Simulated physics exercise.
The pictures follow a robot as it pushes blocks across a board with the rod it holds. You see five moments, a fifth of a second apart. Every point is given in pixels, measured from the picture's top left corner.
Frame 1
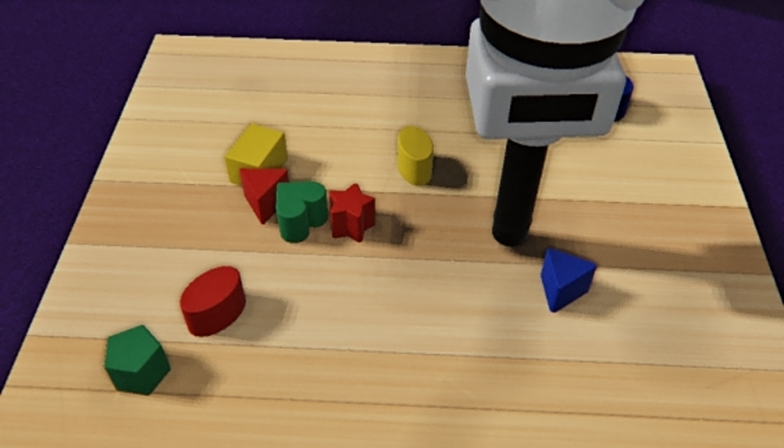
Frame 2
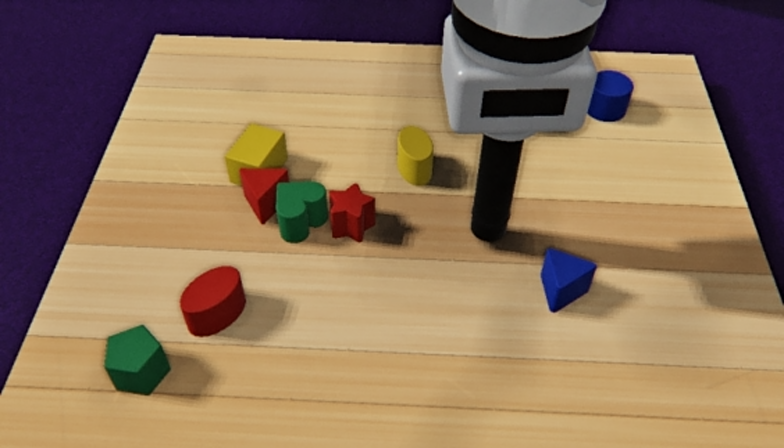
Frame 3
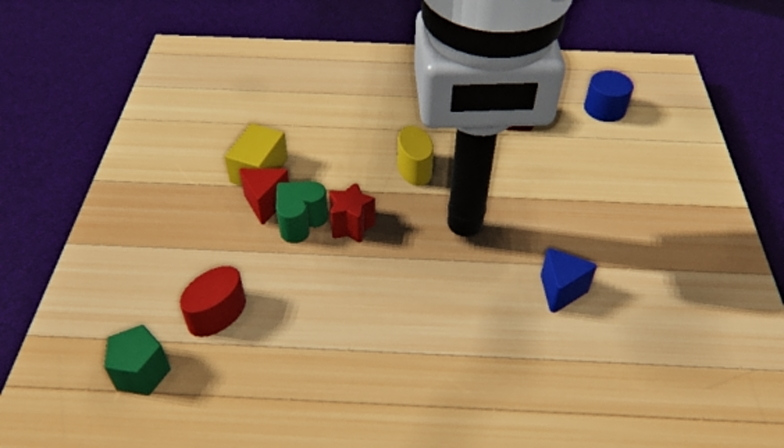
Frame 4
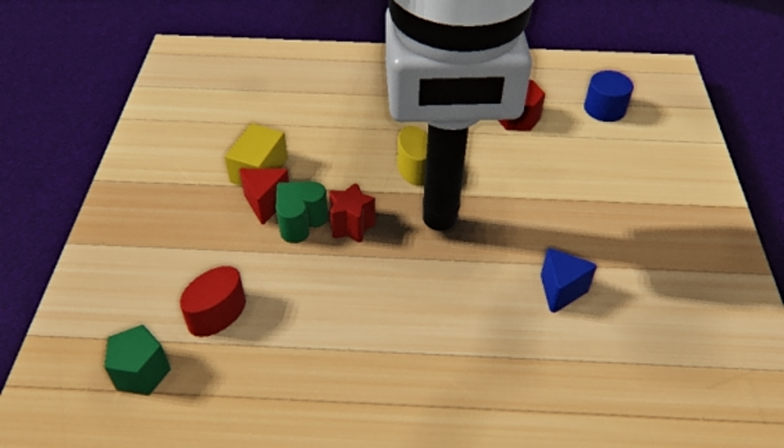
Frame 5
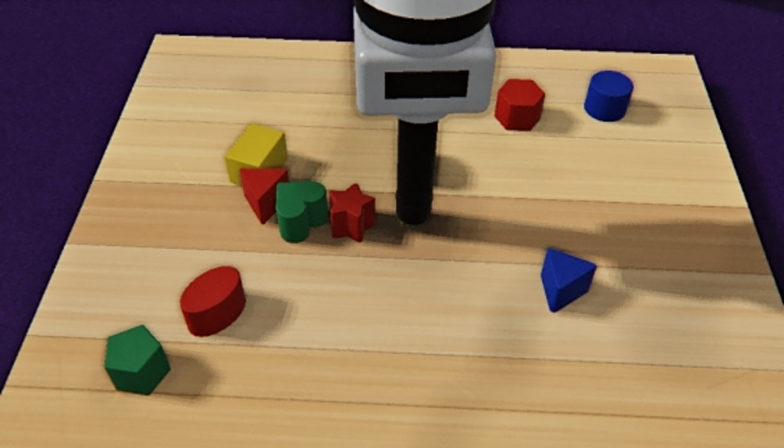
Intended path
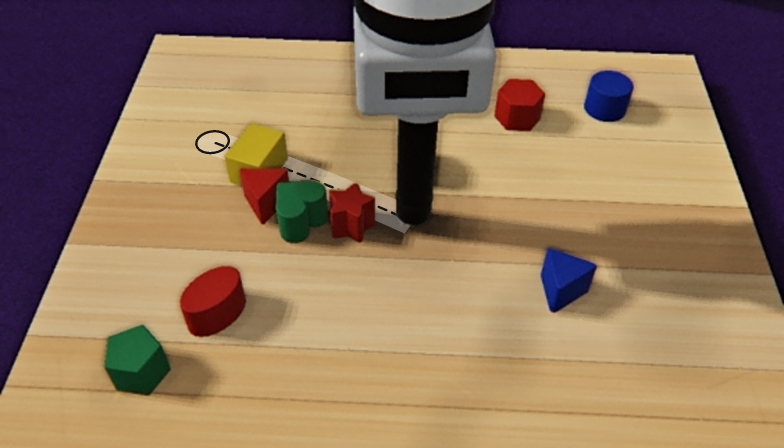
A black rod on a grey and white machine slid steadily left across the wooden board, passing in front of the yellow oblong toward the red star, while all the colored blocks stayed still.
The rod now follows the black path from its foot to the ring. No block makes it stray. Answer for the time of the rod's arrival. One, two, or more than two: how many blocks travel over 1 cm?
I expect just one block to be moved by more than 1 cm.
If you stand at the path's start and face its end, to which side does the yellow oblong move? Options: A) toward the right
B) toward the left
That would be B.
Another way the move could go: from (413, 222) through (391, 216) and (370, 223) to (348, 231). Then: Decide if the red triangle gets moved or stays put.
It gets pushed out of place.
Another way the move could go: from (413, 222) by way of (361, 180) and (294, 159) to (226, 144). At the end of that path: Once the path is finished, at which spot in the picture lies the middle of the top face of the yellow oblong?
At pixel (220, 146).
Path on the board, from (413, 222) directly to (213, 142).
What follows on the original path. One third of the way, rod at (342, 183); nothing pushed yet.
Two thirds of the way, rod at (275, 157); yellow oblong at (235, 141), turned 25° anticlockwise.
At the end, rod at (211, 133); yellow oblong at (195, 142), turned 80° anticlockwise; red star in place.
